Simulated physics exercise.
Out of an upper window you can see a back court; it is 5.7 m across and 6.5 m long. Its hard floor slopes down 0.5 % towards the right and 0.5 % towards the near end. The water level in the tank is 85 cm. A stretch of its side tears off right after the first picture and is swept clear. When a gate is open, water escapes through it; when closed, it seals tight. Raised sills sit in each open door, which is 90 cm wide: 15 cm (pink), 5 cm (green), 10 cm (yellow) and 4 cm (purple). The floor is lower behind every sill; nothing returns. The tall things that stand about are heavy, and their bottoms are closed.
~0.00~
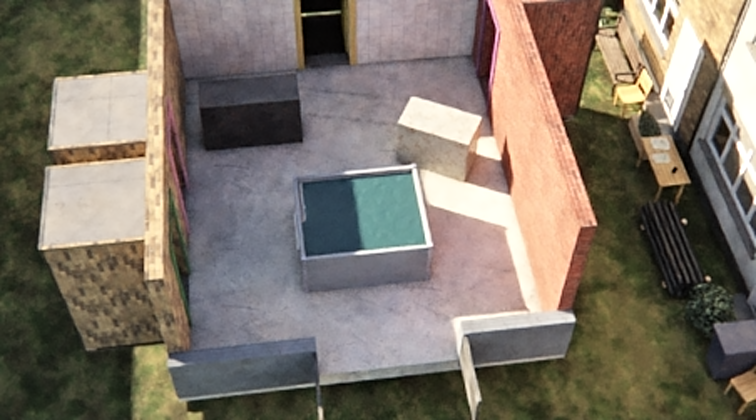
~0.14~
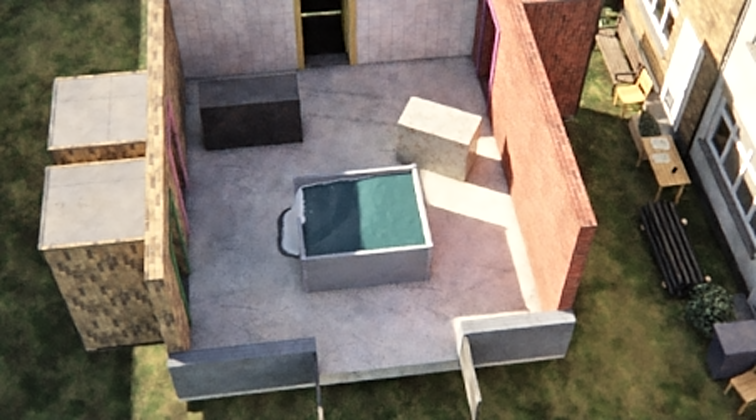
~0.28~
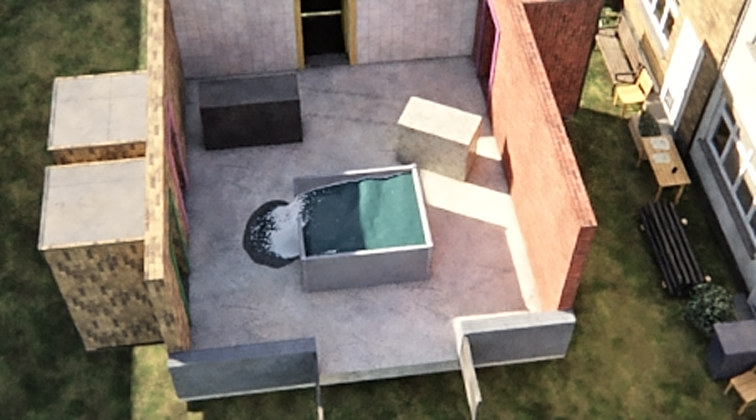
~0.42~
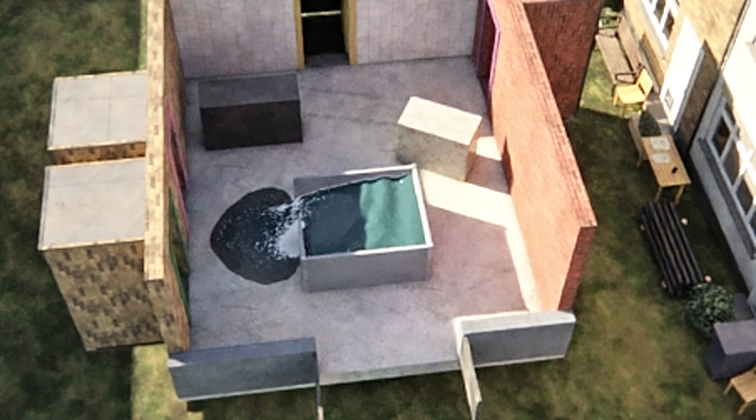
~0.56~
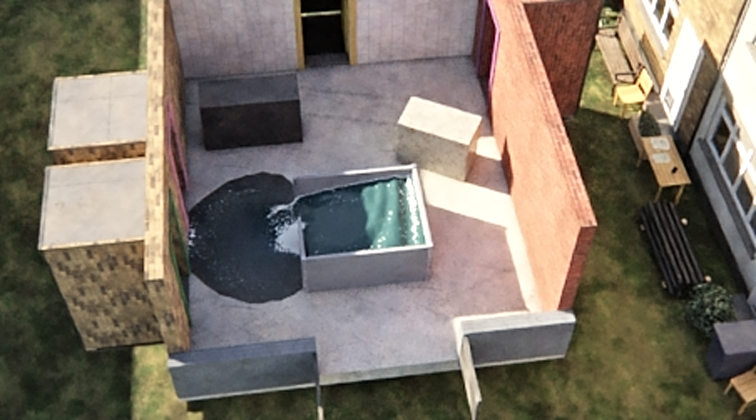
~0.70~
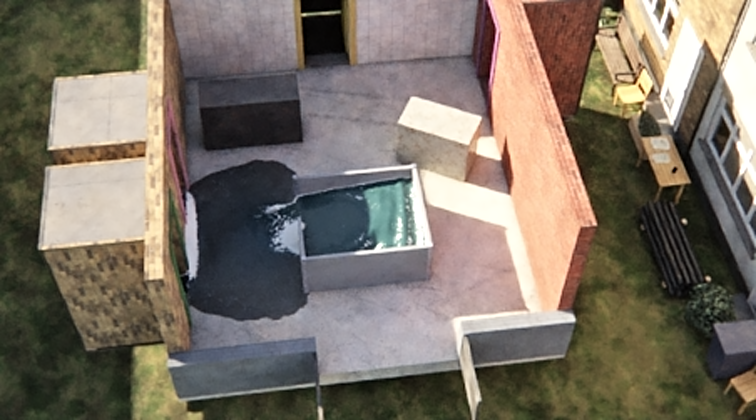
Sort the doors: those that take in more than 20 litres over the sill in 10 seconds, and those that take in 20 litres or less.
Sorted: The pink door takes in more; the green door takes in more; the yellow door takes in 20 litres or less; the purple door takes in more.
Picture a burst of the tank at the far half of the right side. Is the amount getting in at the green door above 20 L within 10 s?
Then: Green beyond it.
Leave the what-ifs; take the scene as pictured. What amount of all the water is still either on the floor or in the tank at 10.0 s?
Some 76 in a hundred.
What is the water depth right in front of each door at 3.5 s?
In centimetres, the pink door has 23, the green door 13, the yellow door 4 and the purple door 0.
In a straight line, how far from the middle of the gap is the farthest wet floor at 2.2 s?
About 4.4 m.
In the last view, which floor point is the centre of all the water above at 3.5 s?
I'd put it close to (294, 224).
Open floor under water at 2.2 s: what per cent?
25 %.
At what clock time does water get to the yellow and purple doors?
Yellow: 2.8 s; purple: 5.0 s.
After 1.4 s water covers 20 % of the floor and is deepest (44 cm) near (295, 224); pink door 37 cm at the sill, 62 L in, green door 19 cm at the sill, 31 L in, yellow door not reached, purple door not reached.
After 2.2 s water covers 25 % of the floor and is deepest (36 cm) near (186, 78); pink door 32 cm at the sill, 155 L in, green door 17 cm at the sill, 92 L in, yellow door not reached, purple door not reached.
After 3.5 s water covers 50 % of the floor and is deepest (25 cm) near (200, 242); pink door 23 cm at the sill, 215 L in, green door 13 cm at the sill, 147 L in, yellow door 4 cm at the sill, 0 L in, purple door not reached.
After 6.0 s water covers 90 % of the floor and is deepest (16 cm) near (295, 233); pink door 14 cm at the sill, 241 L in, green door 9 cm at the sill, 194 L in, yellow door 3 cm at the sill, 0 L in, purple door 9 cm at the sill, 5 L in.
After 10.0 s water covers 100 % of the floor and is deepest (12 cm) near (546, 336); pink door 8 cm at the sill, 241 L in, green door 6 cm at the sill, 212 L in, yellow door 2 cm at the sill, 0 L in, purple door 7 cm at the sill, 59 L in.
